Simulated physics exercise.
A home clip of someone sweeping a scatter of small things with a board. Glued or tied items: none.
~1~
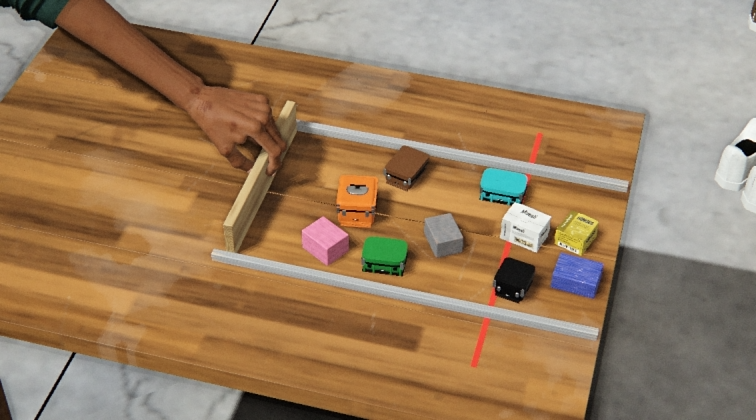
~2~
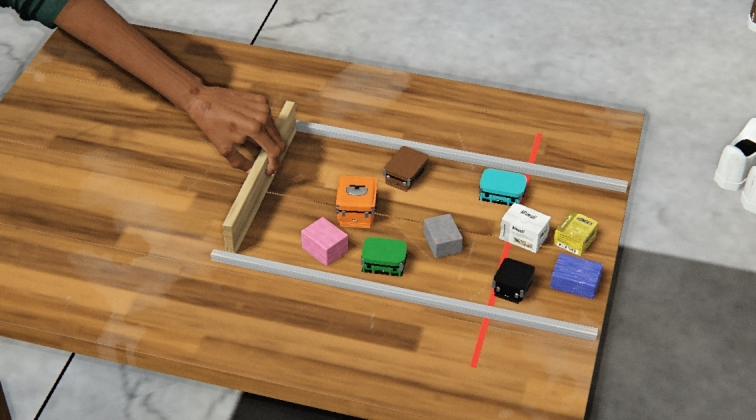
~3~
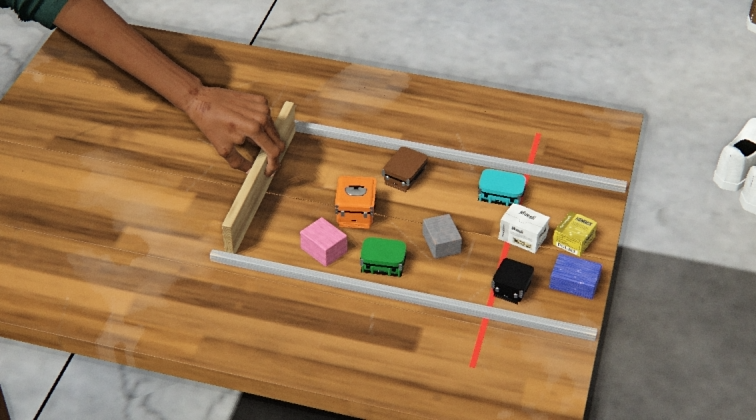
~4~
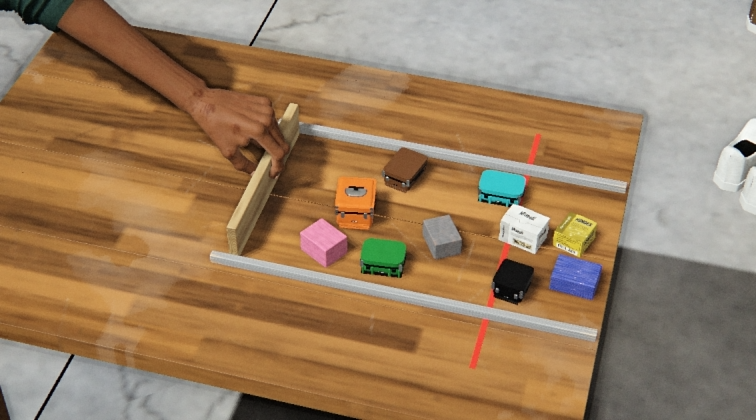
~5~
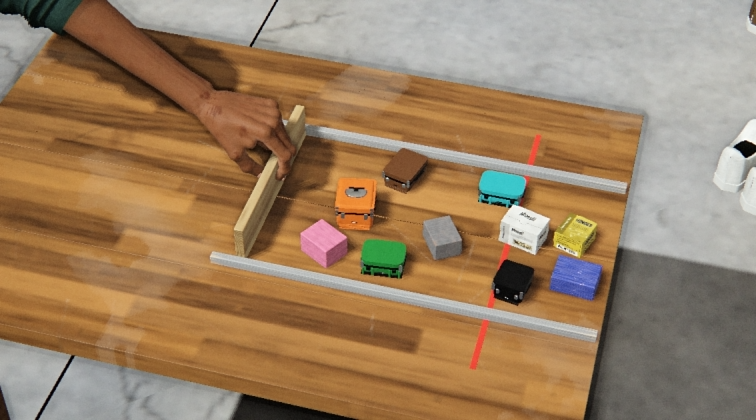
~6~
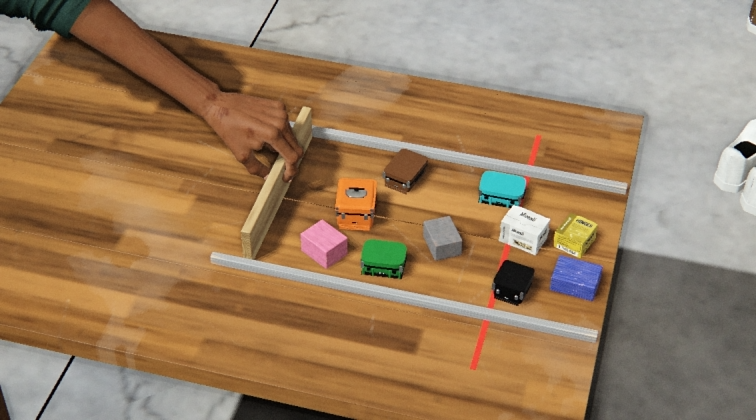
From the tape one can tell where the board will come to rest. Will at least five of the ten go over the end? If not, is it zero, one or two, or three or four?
The number of pieces cleared off the edge is going to be one or two exactly.
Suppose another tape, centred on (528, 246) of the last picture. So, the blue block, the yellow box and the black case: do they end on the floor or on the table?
In short: Blue block gone, yellow box gone, black case gone.
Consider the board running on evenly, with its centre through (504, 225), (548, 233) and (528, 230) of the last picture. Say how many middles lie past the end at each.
Going through the three places, I get 1, 3 and 3.
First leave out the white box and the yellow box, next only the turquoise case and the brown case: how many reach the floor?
First 1, second 1.
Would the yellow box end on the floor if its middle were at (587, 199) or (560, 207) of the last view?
Place by place, it holds its place, then holds its place.
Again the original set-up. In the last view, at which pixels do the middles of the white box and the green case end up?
About (570, 236), and the other about (555, 294).
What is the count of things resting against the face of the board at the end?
Result: 3 in all.
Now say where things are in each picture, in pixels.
In the first picture, blue block (577, 275); yellow box (577, 233); black case (514, 281); board (262, 175); tape (510, 239).
In the second picture, yellow box (576, 233); orange case (357, 201).
In the third picture, black case (513, 282); brown case (405, 170).
In the fourth picture, blue block (576, 277); green case (383, 258).
In the fifth picture, yellow box (575, 235); turquoise case (502, 190).
In the sixth picture, blue block (576, 278); yellow box (576, 235); black case (513, 284); board (279, 181); tape (509, 242).
A little later, none off yet; blue block at rest near (576, 278); yellow box at rest near (576, 235); black case at rest near (513, 284).
Next, none off yet; blue block shifted a little near (598, 280); yellow box at rest near (578, 236); black case shifted about its own width near (558, 293).
When it is over, the number that fall off is one or two; down, blue block.
